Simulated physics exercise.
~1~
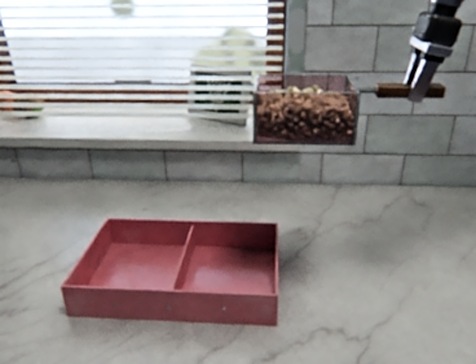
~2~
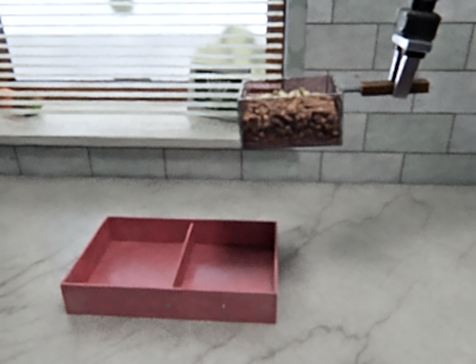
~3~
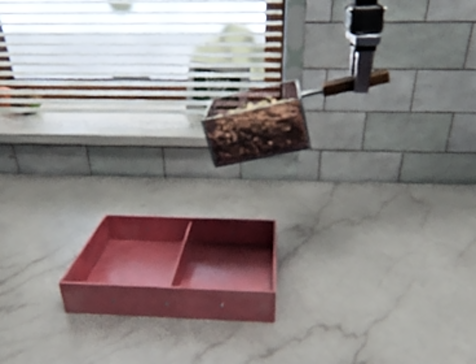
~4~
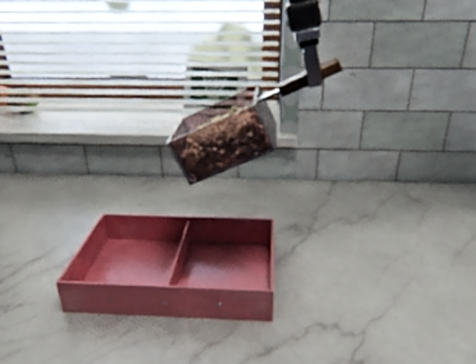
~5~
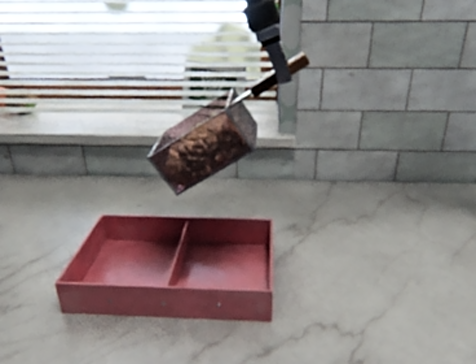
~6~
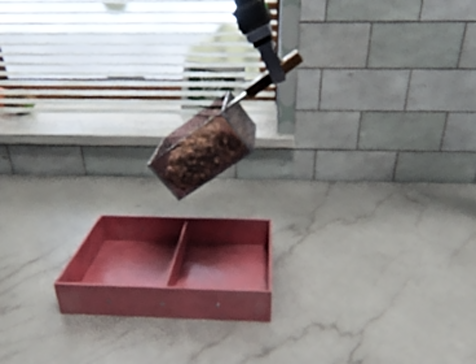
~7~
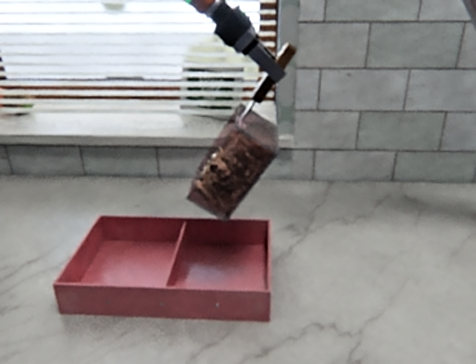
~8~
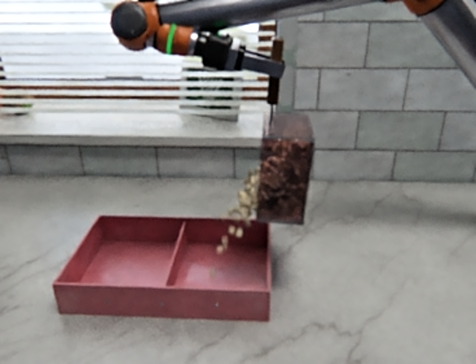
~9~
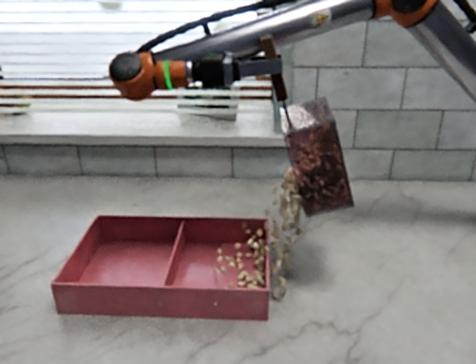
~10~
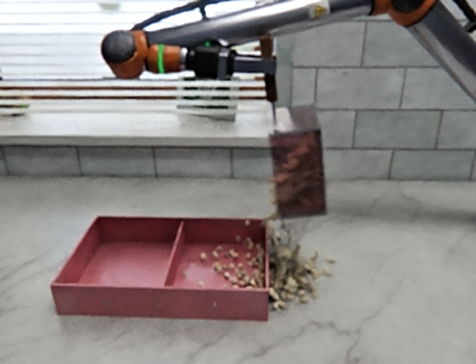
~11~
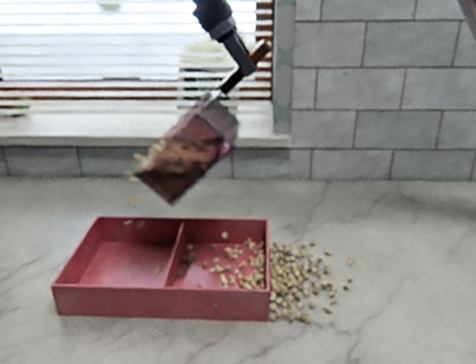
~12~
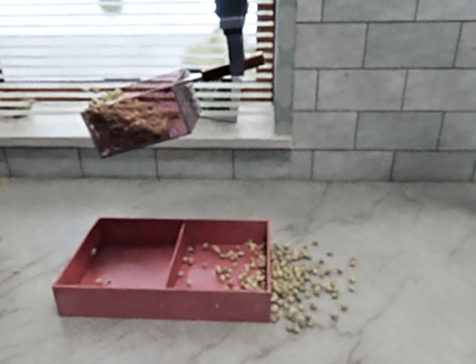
A clear box full of dried beans hangs by its handle from a dark gripper at the upper right, above a pale marbled counter seen slightly from above. A shallow red crate split in two sits at the lower left, before a window with blinds and grey tiles. The arm carries the box left, tipping it steadily, then swings it back right as it tilts upright on end. Beans pour into the crate's right part and over its edge onto the counter. The box moves left, levelling, dropping a few beans into the left part, and ends still holding many.
